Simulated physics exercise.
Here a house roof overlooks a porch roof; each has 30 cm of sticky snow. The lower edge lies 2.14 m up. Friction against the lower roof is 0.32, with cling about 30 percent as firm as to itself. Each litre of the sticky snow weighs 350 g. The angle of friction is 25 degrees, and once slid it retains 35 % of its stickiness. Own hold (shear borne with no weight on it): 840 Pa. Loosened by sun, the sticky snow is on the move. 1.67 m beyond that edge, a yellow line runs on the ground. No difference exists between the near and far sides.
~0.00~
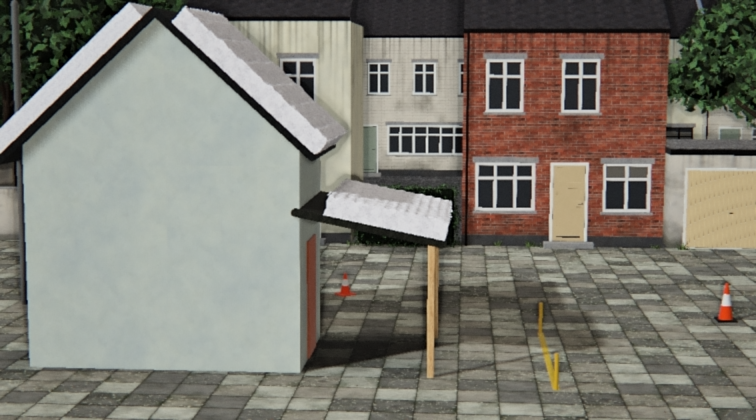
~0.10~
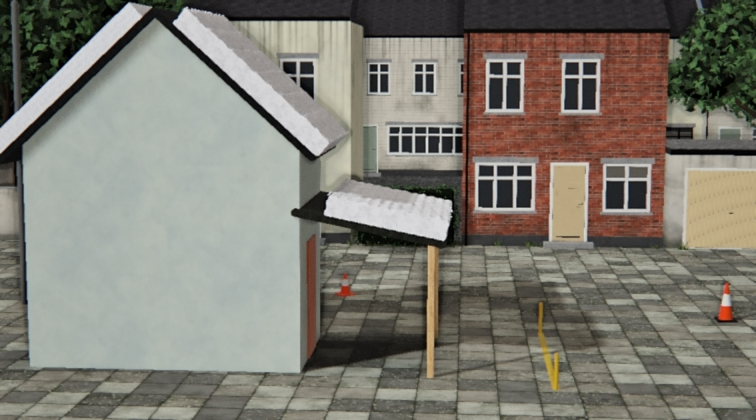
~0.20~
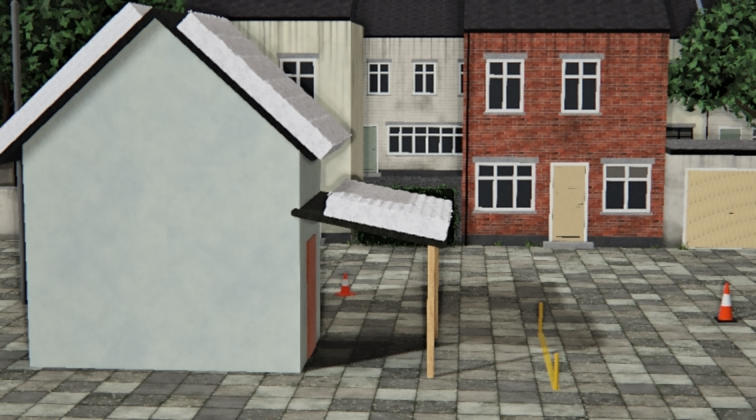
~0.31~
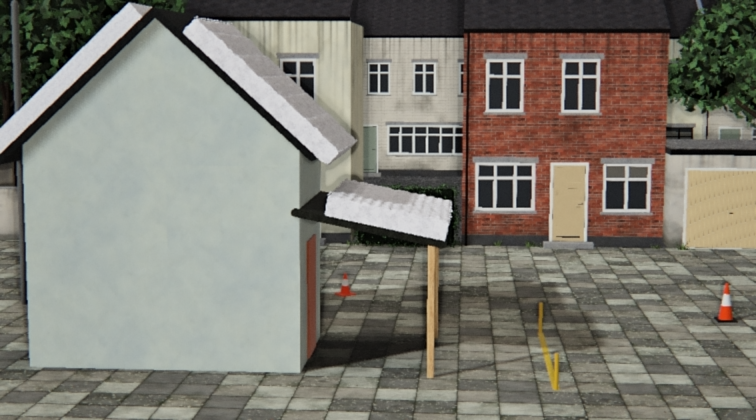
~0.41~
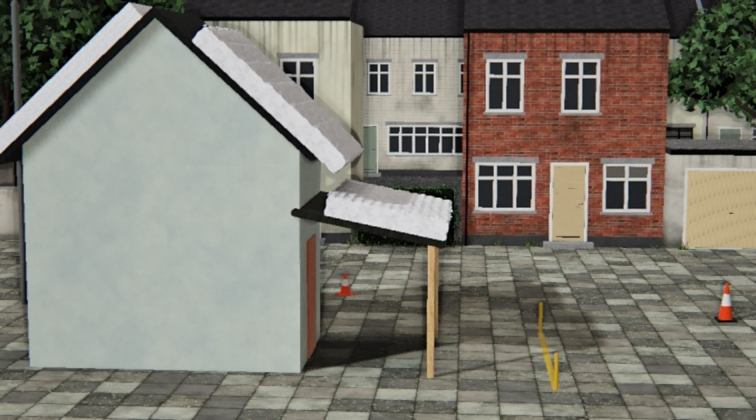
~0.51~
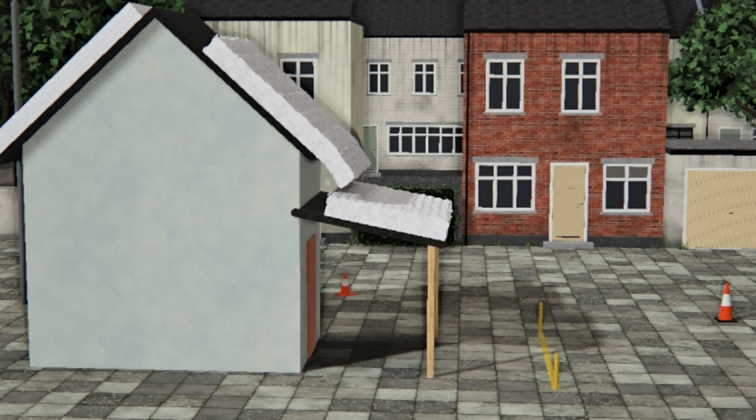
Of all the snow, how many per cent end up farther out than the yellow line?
I would say about 23 per cent of all the snow ends up past the yellow line.
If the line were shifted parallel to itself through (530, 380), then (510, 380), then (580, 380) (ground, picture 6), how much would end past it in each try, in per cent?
30 %, then 40 %, then 16 %.
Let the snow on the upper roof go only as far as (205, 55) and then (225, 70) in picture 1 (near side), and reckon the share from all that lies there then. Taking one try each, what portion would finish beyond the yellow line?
7 %, then 0 %.
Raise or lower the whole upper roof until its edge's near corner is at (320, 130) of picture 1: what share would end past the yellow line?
Result: Near 35 %.
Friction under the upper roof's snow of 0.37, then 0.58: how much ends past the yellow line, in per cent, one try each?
I'd expect around 12 percent, then around 1 percent.
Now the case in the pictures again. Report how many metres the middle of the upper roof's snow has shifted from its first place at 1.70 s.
Distance from start: Around 3.6 m.
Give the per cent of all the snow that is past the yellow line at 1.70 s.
About 0 %.
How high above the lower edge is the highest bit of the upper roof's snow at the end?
The snow's top stands about 0.7 m above the lower edge.
After 1.06 s, none is below the lower edge and 0 % is past the line.
After 1.70 s, 25 % is below the lower edge and 0 % is past the line.
After 2.35 s, 59 % is below the lower edge and 21 % is past the line.
After 3.00 s, 61 % is below the lower edge and 23 % is past the line.
After 3.40 s, 61 % is below the lower edge and 23 % is past the line.
